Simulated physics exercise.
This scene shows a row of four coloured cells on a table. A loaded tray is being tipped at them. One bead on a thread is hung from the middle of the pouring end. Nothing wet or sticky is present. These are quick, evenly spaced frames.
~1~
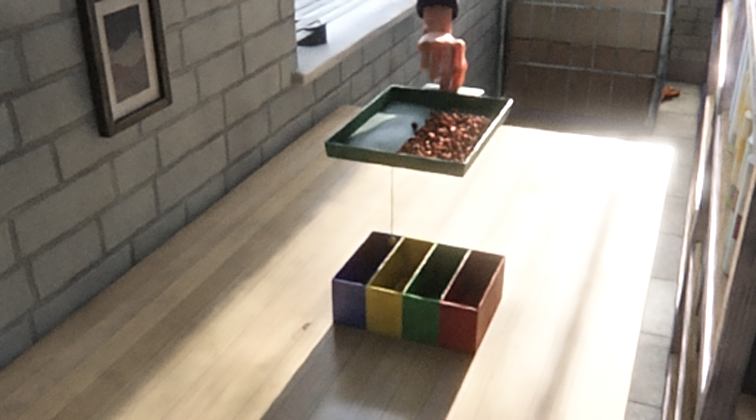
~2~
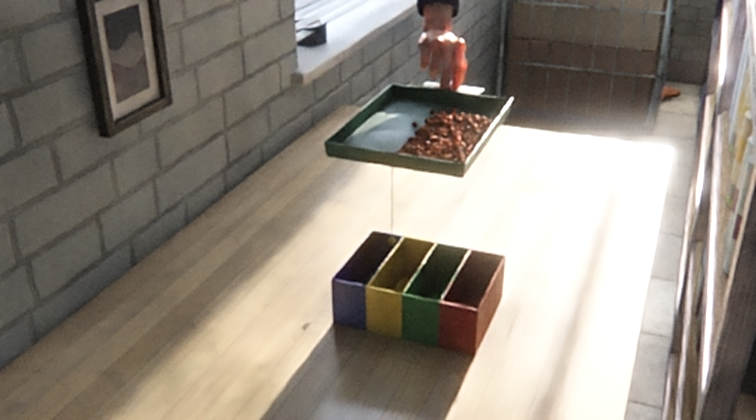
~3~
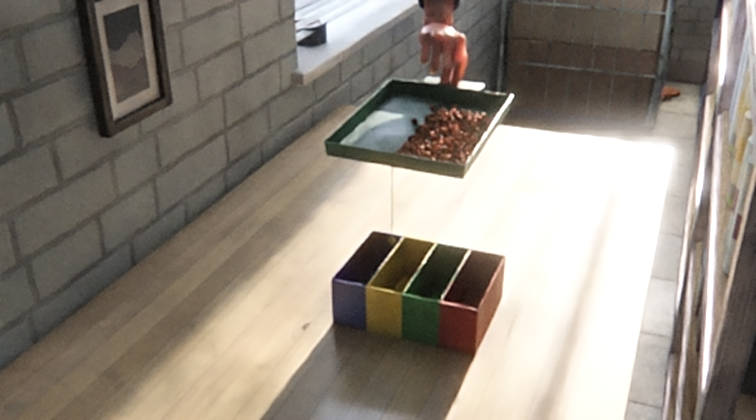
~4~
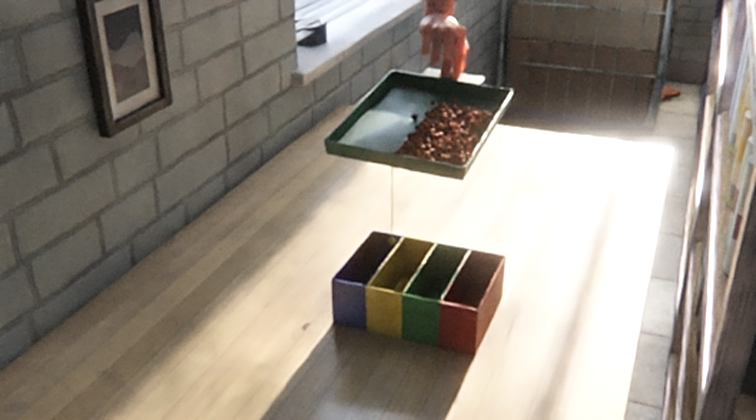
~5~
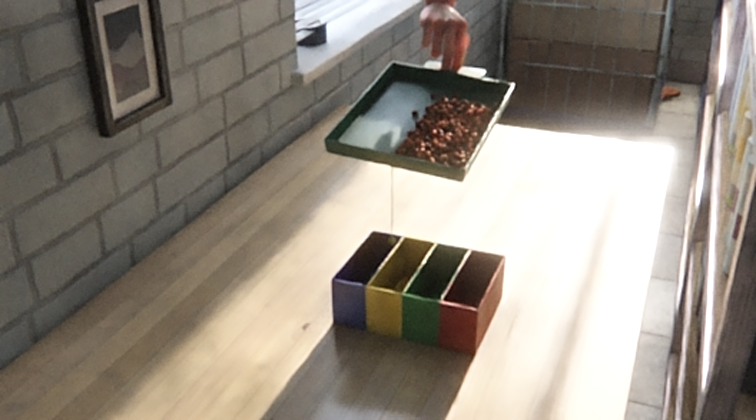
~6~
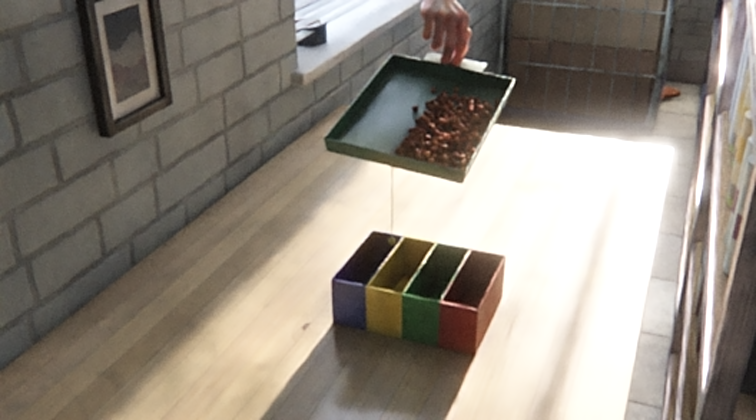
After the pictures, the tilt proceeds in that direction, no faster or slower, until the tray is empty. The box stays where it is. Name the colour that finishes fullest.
Green.
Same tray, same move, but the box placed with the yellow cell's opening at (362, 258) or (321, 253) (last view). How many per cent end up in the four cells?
First case: Some 60 %; second case: Some 0 %.
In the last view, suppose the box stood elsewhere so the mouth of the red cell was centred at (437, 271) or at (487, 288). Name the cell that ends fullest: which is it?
Result 1: That red cell; result 2: The green one.
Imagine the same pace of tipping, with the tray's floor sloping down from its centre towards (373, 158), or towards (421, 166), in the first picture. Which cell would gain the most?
So, in order: The blue one, then green.
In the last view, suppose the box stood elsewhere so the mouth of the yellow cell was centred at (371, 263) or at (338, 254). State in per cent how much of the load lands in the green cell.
In order: 20 percent and 0 percent.
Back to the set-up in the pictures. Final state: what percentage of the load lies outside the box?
Some 0 percent of the load.
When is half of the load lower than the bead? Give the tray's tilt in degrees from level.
The tilt is near 100° by then.
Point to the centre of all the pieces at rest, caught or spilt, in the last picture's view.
Roughly at pixel (437, 312).
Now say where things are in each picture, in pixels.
Corners of the pouring end at (327, 142) and (463, 162), level; middle of the load at (447, 142), clay pellets; bead on its thread at (392, 242); blue cell at (349, 300); yellow cell at (384, 308); green cell at (421, 316); red cell at (458, 324), in the first picture.
Corners of the pouring end at (327, 141) and (463, 163), level; middle of the load at (448, 141), in the second picture.
Corners of the pouring end at (327, 141) and (463, 164), tipped barely, lowest at the right corner; middle of the load at (448, 140), in the third picture.
Corners of the pouring end at (327, 139) and (464, 166), tipped a little, lowest at the right corner; middle of the load at (448, 138), in the fourth picture.
Corners of the pouring end at (327, 138) and (464, 168), tipped a little, lowest at the right corner; middle of the load at (448, 136), in the fifth picture.
Corners of the pouring end at (327, 137) and (464, 170), tipped a little, lowest at the right corner; middle of the load at (448, 134); blue cell at (349, 300); yellow cell at (384, 308); green cell at (421, 316); red cell at (458, 324), in the sixth picture.
Soon, tray tipped steeply; all on the tray.
A while on, tray tipped right over; most on the tray; a stray few in the red cell; a stray few in the green cell; a small part falling or outside the box.
Towards the end, tray tipped past a quarter turn; about two thirds in the green cell; about a quarter in the red cell; a small part in the yellow cell; a stray few in the blue cell; a stray few falling or outside the box.
Finally, tray tipped past a quarter turn; about two thirds in the green cell; about a quarter in the red cell; a small part in the yellow cell; a stray few in the blue cell; a stray few outside the box.
